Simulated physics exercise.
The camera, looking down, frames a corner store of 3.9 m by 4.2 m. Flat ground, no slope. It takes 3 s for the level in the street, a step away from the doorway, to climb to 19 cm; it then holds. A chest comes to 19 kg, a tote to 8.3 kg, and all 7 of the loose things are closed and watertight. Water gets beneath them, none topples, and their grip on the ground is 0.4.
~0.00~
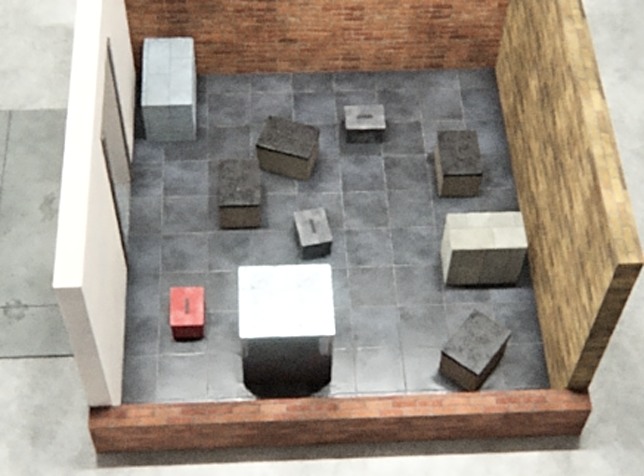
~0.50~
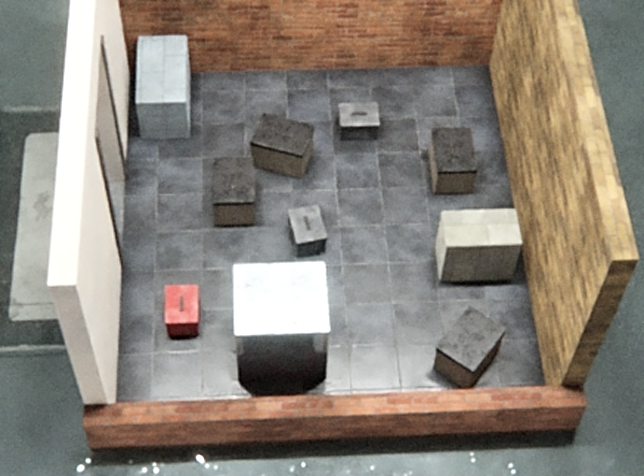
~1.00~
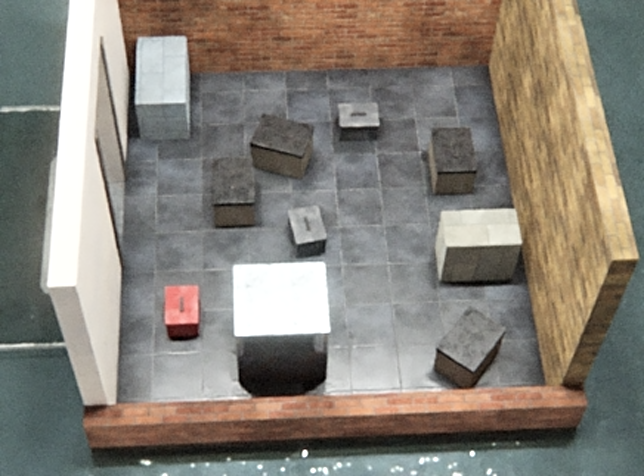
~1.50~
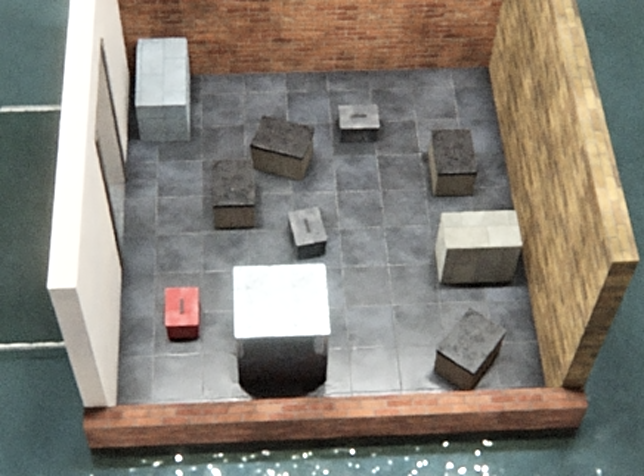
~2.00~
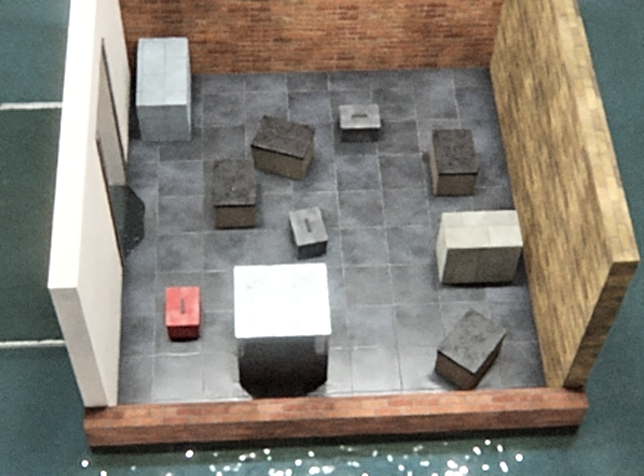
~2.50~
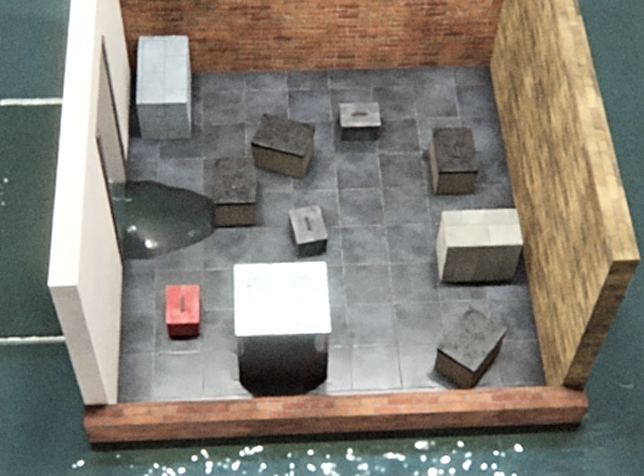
A small walled room with a tiled floor and scattered boxes stayed still while dark water covered the ground outside, and then a puddle spread in from the doorway on the left.
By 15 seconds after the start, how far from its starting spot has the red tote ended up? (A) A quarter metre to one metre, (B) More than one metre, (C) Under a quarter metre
C.
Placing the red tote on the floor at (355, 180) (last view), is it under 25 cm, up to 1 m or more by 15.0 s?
Outcome - it ends up well away.
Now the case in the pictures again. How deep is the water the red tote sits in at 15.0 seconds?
Roughly 6 cm deep.
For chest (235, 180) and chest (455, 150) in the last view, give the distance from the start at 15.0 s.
In that order: 200 cm, 120 cm.
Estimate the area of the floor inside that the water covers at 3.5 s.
I'd estimate close to 3.0 m2.
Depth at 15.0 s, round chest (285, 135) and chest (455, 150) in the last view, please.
Some 10 cm at the first, some 12 cm at the second.
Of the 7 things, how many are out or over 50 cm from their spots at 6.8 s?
By then the count is 2.
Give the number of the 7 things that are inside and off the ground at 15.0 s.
Count at that moment: 6.
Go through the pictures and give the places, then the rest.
The red tote at (187, 306) rests on the ground; water covers 0.0 m2; 0 of 7 have shifted, in the first frame.
The red tote at (182, 304), on the bottom; water covers 0.0 m2; 0 of 7 have shifted, in the second frame.
The red tote at (182, 305) rests on the ground; 0.0 m2 under water; 0 of 7 have shifted, in the third frame.
The red tote at (182, 306) rests on the ground; 0.0 m2 under water; 0 of 7 have shifted, in the fourth frame.
The red tote at (182, 306) rests on the ground; 0.1 m2 under water; 0 of 7 have shifted, in the fifth frame.
The red tote at (182, 304) rests on the ground; 0.6 m2 under water; 0 of 7 have shifted, in the sixth frame.
After 3.5 s the red tote is near (182, 304), 0.0 m from its start, aground; 0 afloat.
After 6.8 s the red tote is near (182, 304), 0.0 m from its start, aground; 0 afloat.
After 11.0 s the red tote is near (182, 304), 0.0 m from its start, aground; 4 afloat.
After 15.0 s the red tote is near (182, 304), 0.0 m from its start, aground; 6 afloat.
